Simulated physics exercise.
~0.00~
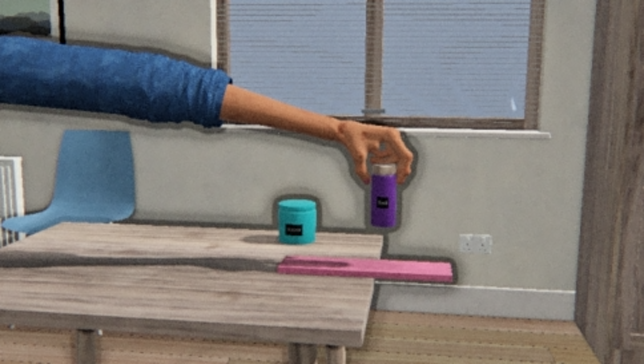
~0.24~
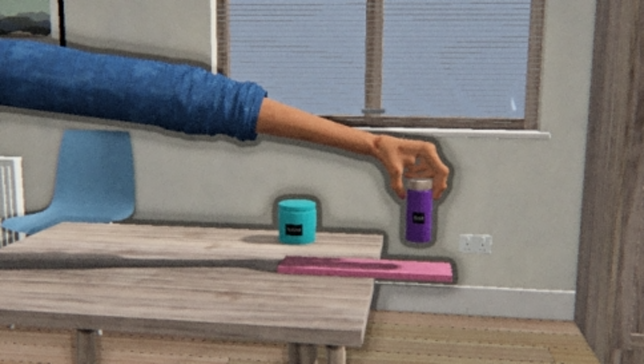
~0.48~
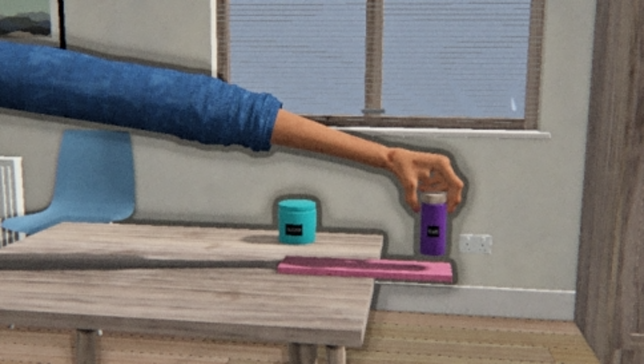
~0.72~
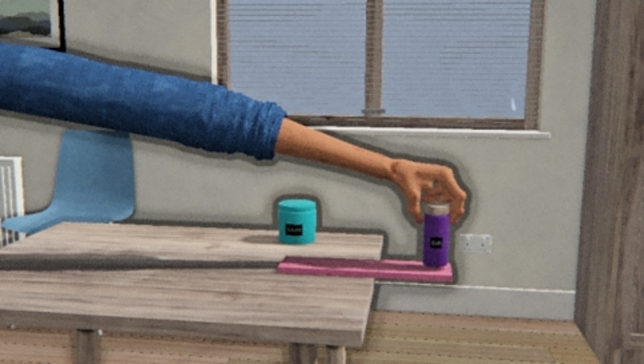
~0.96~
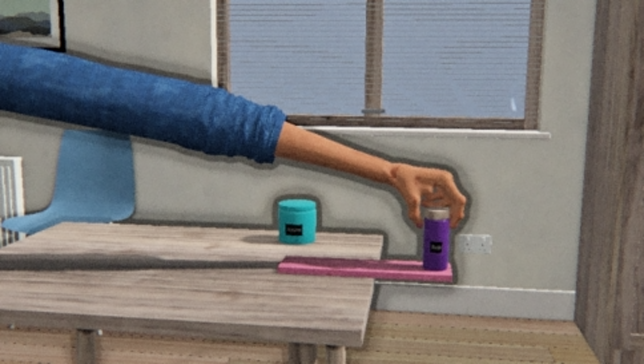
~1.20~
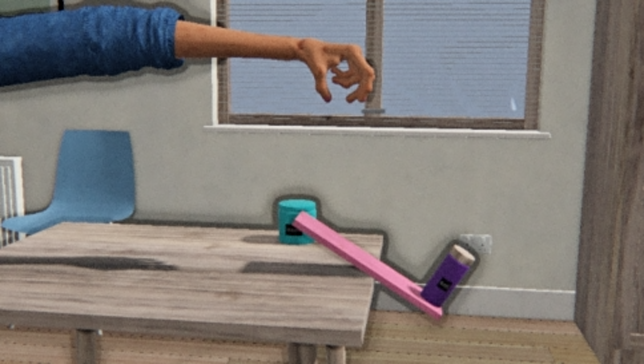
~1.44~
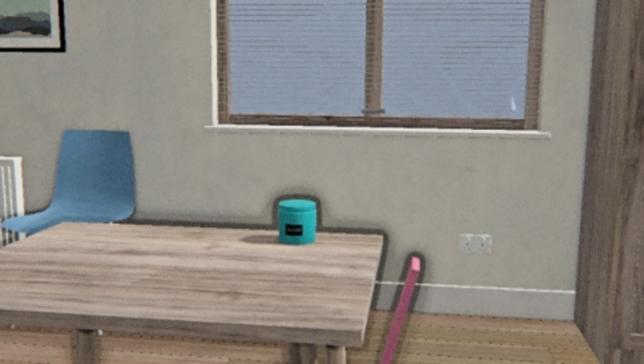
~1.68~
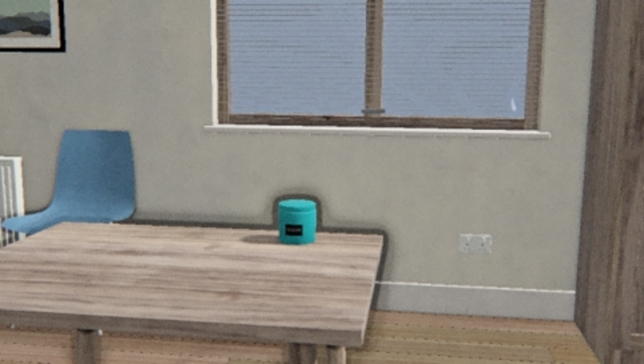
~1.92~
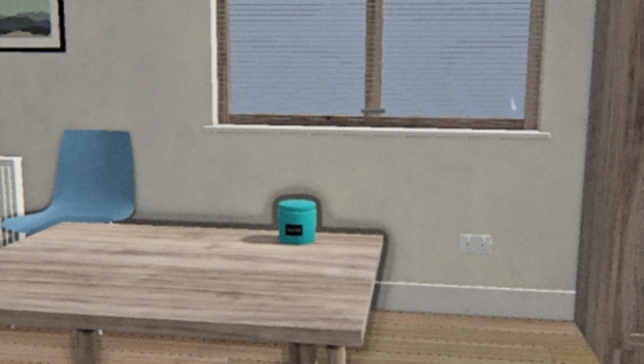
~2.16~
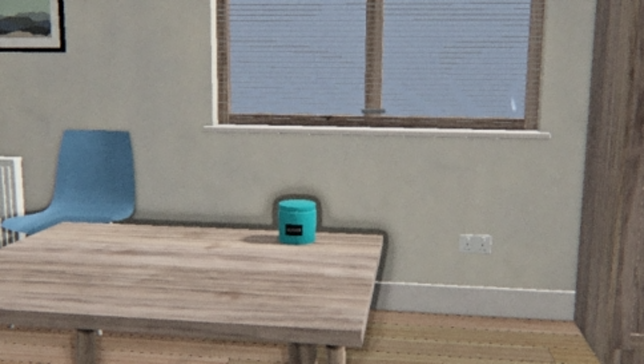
At first, a hand in a blue sleeve holds a purple shaker beside a wooden table, where a turquoise jar sits and a pink plank juts past the right edge. The arm reaches right and lowers the shaker upright onto the plank's overhanging end. The hand then lets go and draws back, and the plank tips steeply over the edge, with the shaker leaning at its low end. The shaker drops out of view, and the plank slides off after it, nearly on end, before vanishing too. Only the turquoise jar remains, still standing on the table.
